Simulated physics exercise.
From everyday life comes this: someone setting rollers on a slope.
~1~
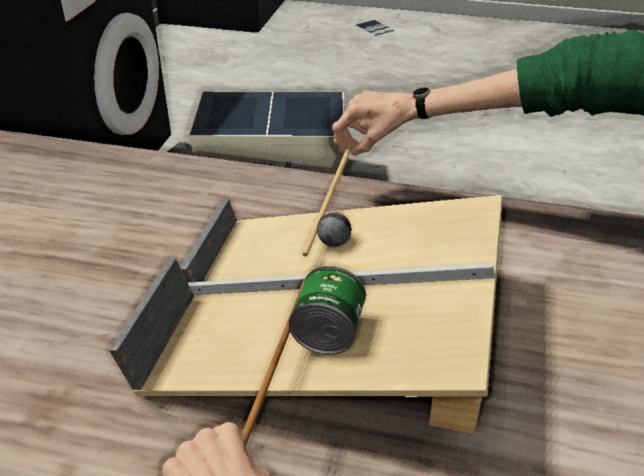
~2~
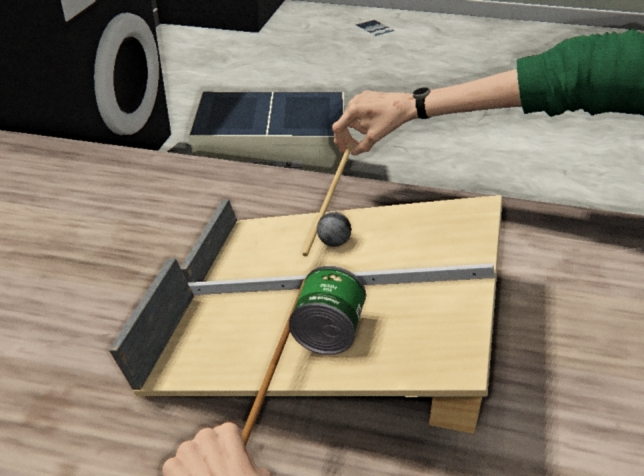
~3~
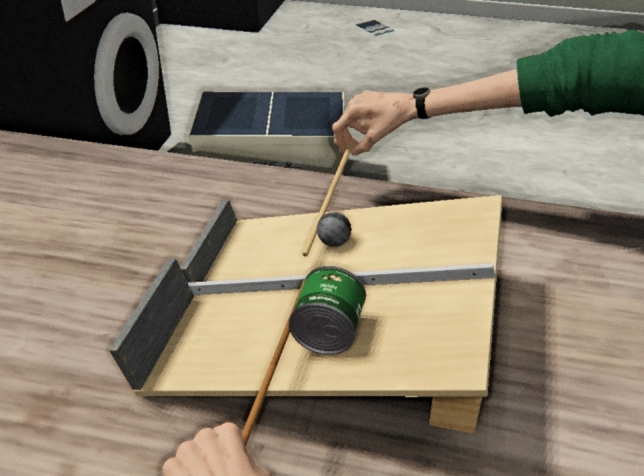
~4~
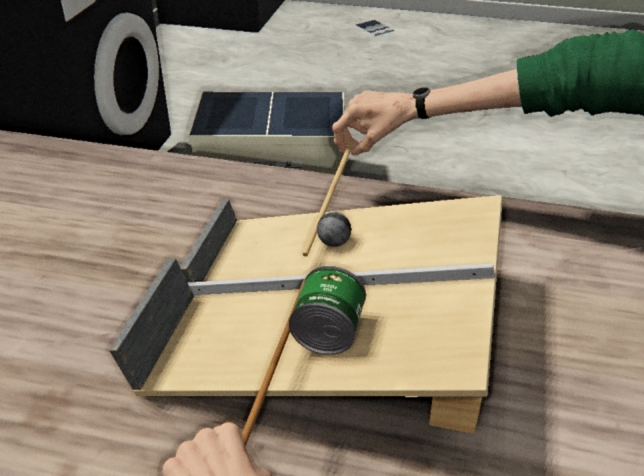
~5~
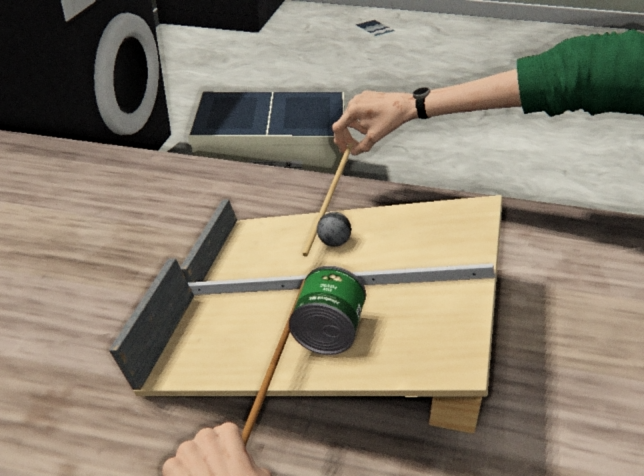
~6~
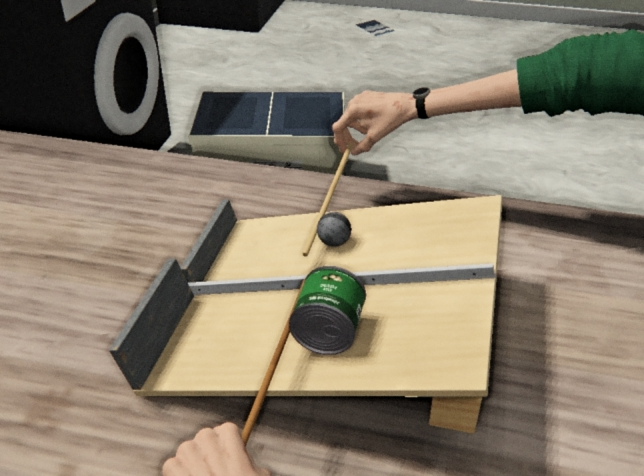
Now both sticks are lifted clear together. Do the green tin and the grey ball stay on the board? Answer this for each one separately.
One by one: Green tin: Kept; grey ball: Kept.
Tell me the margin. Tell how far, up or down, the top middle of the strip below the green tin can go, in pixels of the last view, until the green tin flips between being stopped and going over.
Near 32 pixels, heading down.
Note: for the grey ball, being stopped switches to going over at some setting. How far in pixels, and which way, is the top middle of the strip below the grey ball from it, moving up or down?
16 pixels or so, going down.
Then, 0.36 s after the last picture, green tin rolling on the board near (267, 314); grey ball rolling on the board near (280, 235).
At rest, the green tin gets caught, near (184, 317); the grey ball gets caught, near (228, 239).
